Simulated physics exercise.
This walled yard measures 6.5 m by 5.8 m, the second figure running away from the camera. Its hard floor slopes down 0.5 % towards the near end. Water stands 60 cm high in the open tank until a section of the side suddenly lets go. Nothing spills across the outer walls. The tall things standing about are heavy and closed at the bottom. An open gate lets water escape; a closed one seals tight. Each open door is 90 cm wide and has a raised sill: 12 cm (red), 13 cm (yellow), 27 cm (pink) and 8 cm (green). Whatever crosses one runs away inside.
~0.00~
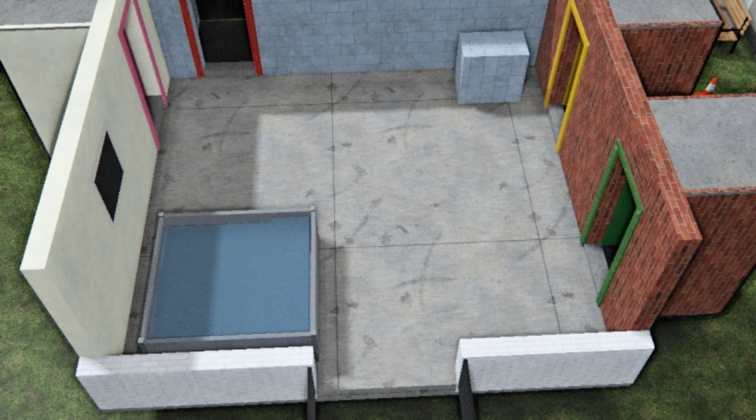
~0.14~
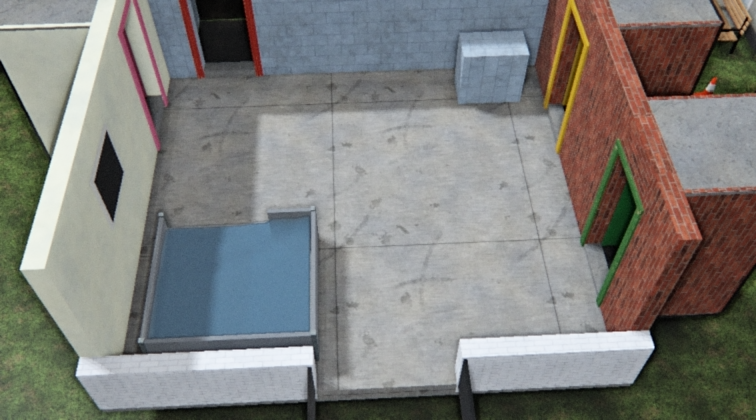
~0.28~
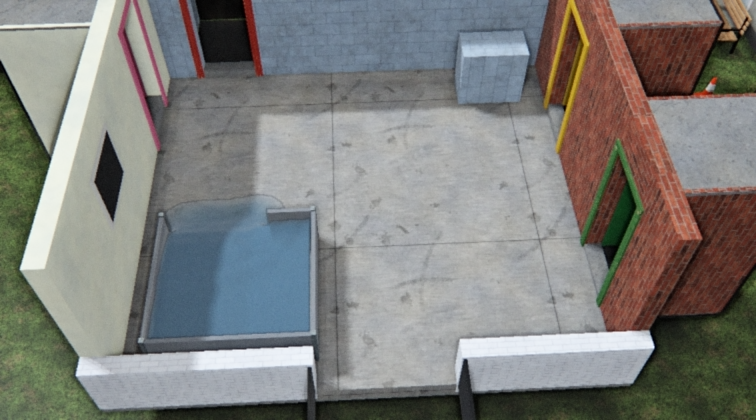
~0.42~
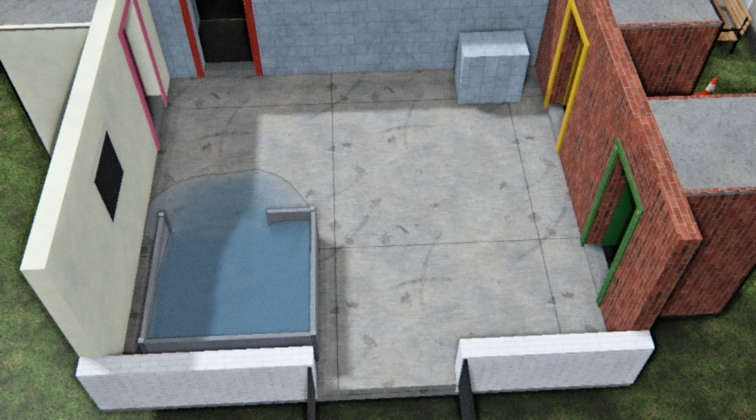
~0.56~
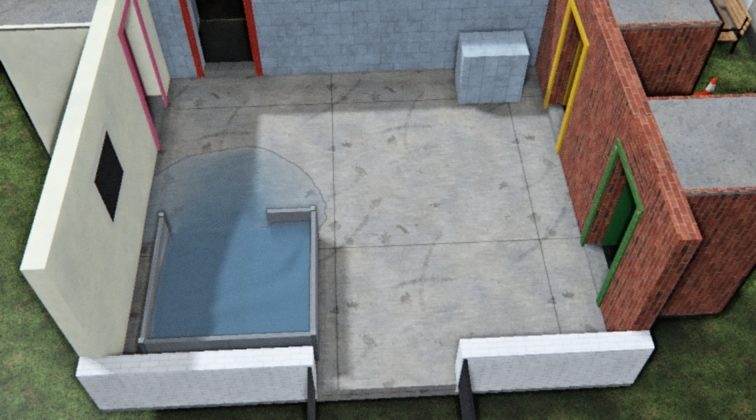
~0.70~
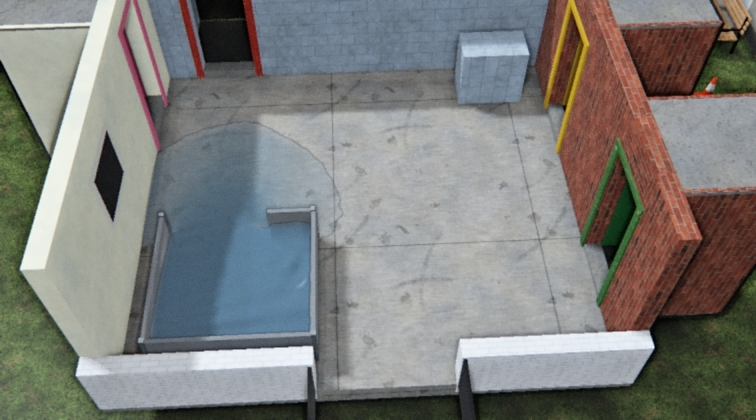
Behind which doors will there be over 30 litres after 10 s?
Within that time: At the red door it passes the limit; at the yellow door it keeps below the limit; at the pink door it stays under the limit; at the green door it does not reach the limit.
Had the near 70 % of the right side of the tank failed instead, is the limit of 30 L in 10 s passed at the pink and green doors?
Against that limit: Pink under, green past it.
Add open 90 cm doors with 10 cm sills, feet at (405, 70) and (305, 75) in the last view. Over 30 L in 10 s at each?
In that order: Not over, over.
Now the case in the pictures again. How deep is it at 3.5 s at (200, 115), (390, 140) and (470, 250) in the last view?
Roughly 20, 1 and 0 cm, in turn.
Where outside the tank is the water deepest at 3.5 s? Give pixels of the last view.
Near (208, 112).
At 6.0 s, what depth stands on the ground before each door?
In cm: Red 13, yellow 7, pink 12, green 6.
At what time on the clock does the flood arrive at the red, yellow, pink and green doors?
Red 1.0 s, yellow 4.5 s, pink 0.9 s, green 5.5 s.
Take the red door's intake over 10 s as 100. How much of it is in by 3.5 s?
About 80 per cent.
After 1.4 s water covers 30 % of the floor and is deepest (30 cm) near (206, 232); red door 19 cm at the sill, 9 L in, yellow door not reached, pink door 14 cm at the sill, 0 L in, green door not reached.
After 2.2 s water covers 35 % of the floor and is deepest (40 cm) near (180, 84); red door 34 cm at the sill, 72 L in, yellow door not reached, pink door 16 cm at the sill, 0 L in, green door not reached.
After 3.5 s water covers 40 % of the floor and is deepest (24 cm) near (208, 112); red door 25 cm at the sill, 208 L in, yellow door not reached, pink door 18 cm at the sill, 0 L in, green door not reached.
After 6.0 s water covers 70 % of the floor and is deepest (17 cm) near (529, 72); red door 13 cm at the sill, 258 L in, yellow door 7 cm at the sill, 0 L in, pink door 12 cm at the sill, 0 L in, green door 6 cm at the sill, 0 L in.
After 10.0 s water covers 95 % of the floor and is deepest (14 cm) near (590, 360); red door 5 cm at the sill, 259 L in, yellow door 6 cm at the sill, 1 L in, pink door 5 cm at the sill, 0 L in, green door 9 cm at the sill, 0 L in.
